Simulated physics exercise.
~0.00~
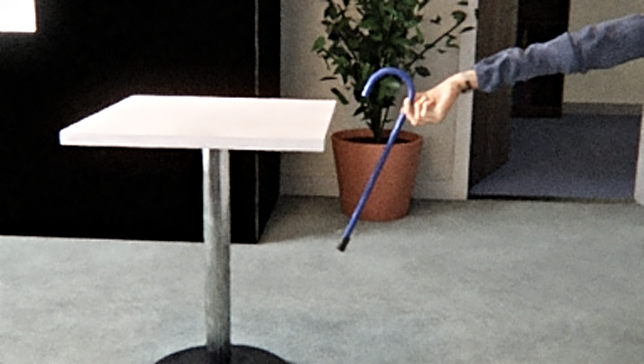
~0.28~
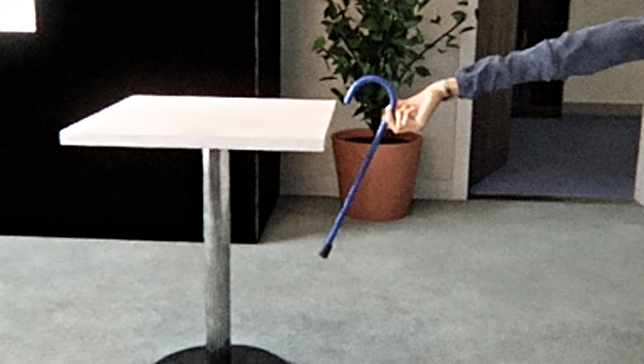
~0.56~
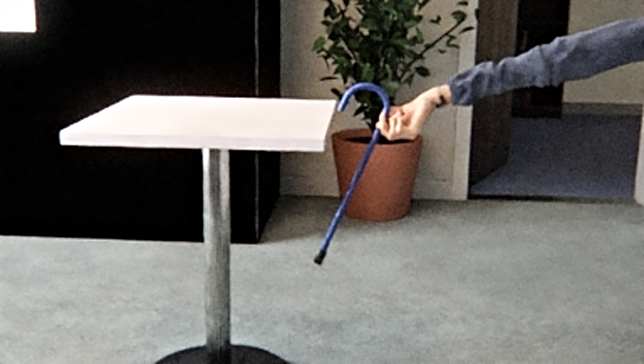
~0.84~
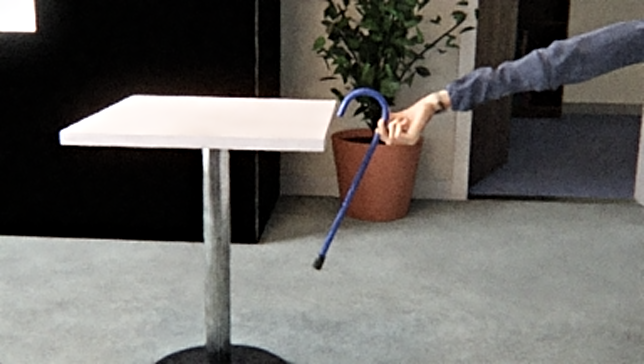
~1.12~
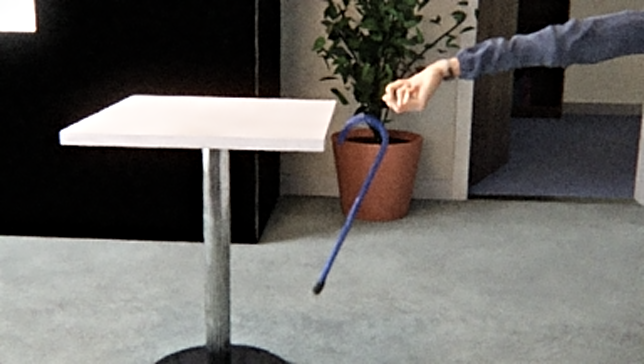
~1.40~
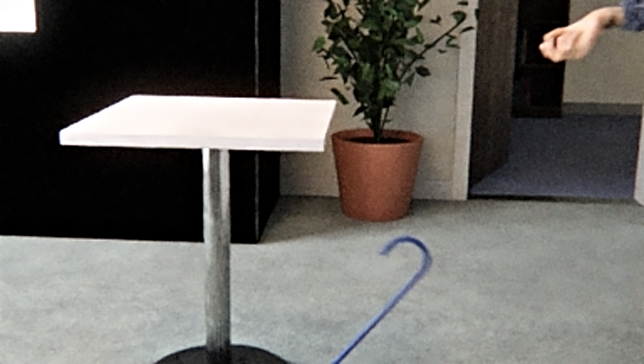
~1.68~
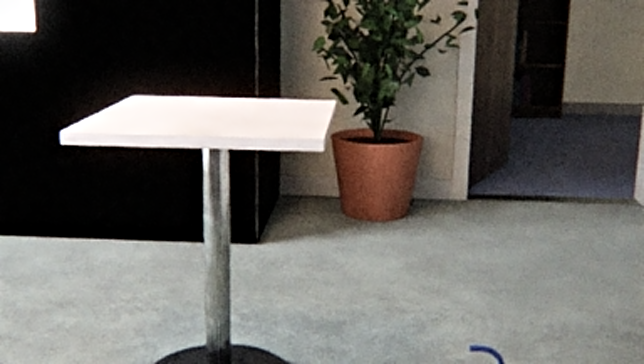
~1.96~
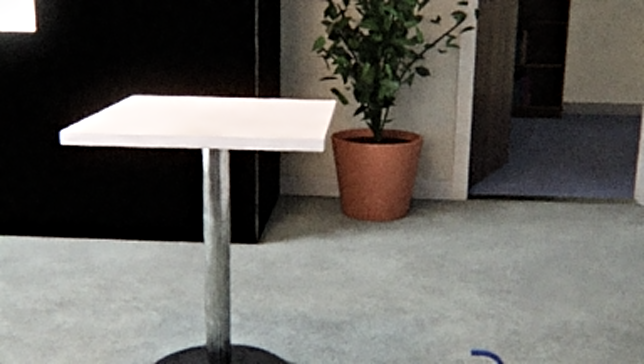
A blue cane with a curved handle dangles from a hand reaching in from the right, beside a white square-topped table on a metal post. A still, level view shows a room with grey carpet, a black panel behind the table, a leafy plant in a terracotta pot and an open doorway at right. The hand moves the cane left and slightly down, bringing its hook to the table's right edge. The fingers let go and draw back as the cane slips down. It drops to the floor, tips rightward and comes to rest low in view, only its handle end visible.
